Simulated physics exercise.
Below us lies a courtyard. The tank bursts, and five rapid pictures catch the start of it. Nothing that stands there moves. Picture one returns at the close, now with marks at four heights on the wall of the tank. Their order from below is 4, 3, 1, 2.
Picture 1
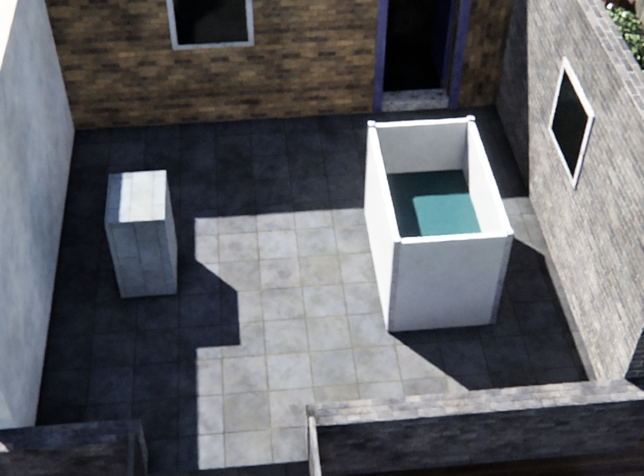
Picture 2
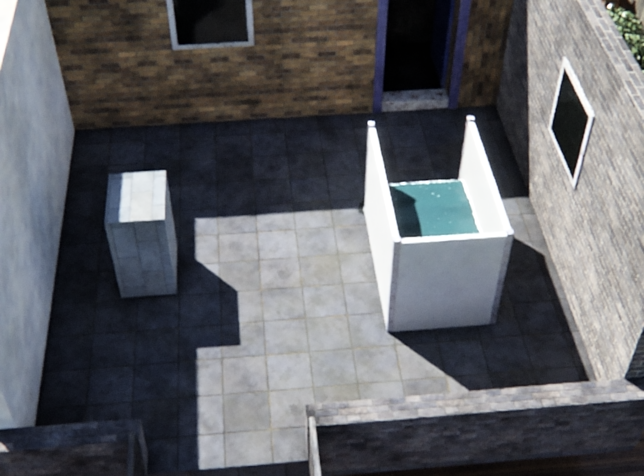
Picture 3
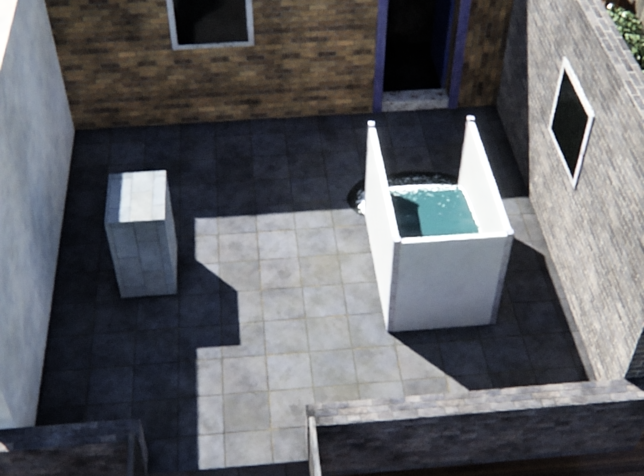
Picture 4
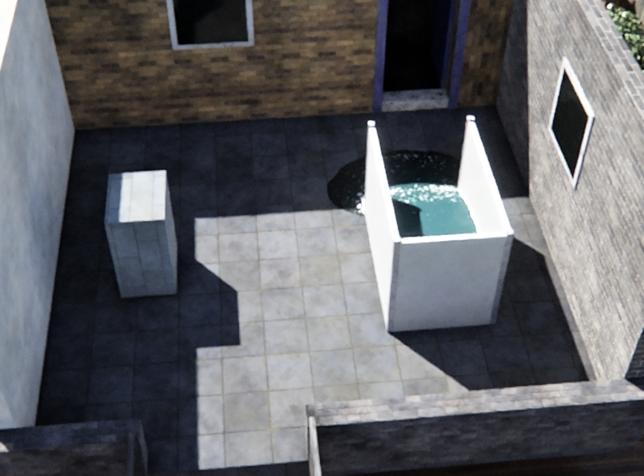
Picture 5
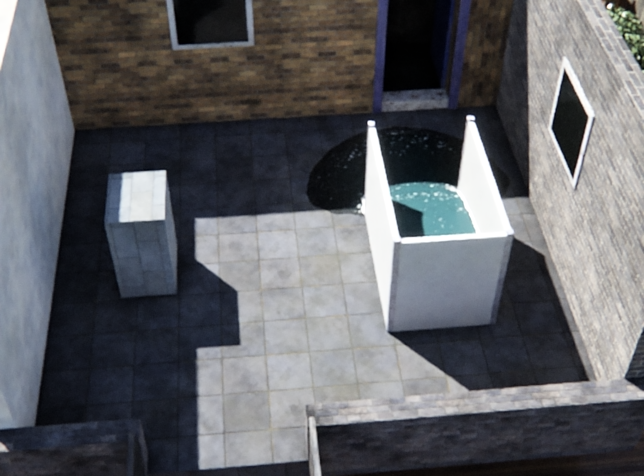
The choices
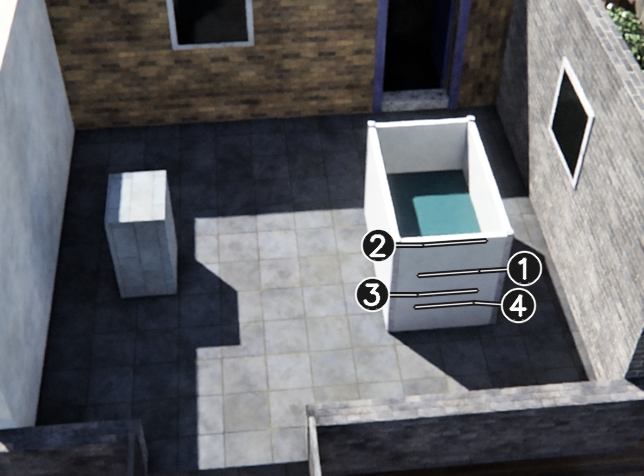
A walled courtyard with a paved floor held a white tank of teal water; its back panel disappeared, and water poured out behind it, spreading across the shaded paving toward the brick wall and leftward.
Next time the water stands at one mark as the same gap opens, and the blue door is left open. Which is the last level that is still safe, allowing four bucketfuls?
Take 4.
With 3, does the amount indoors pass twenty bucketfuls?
No, less.
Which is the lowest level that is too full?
3.
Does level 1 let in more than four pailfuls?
Yes, it does.
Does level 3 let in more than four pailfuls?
Yes, it does.
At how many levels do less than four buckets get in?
One of them.
On the marked copy, 1 at (449, 273); 2 at (454, 242); 3 at (446, 292); 4 at (445, 304); from the bottom up 4, 3, 1, 2.
If 1 is chosen, dozens of bucketfuls pour in.
If 2 is chosen, dozens of bucketfuls pour in.
If 3 is chosen, about 8 bucketfuls get in.
If 4 is chosen, a splash gets over, under a bucket.
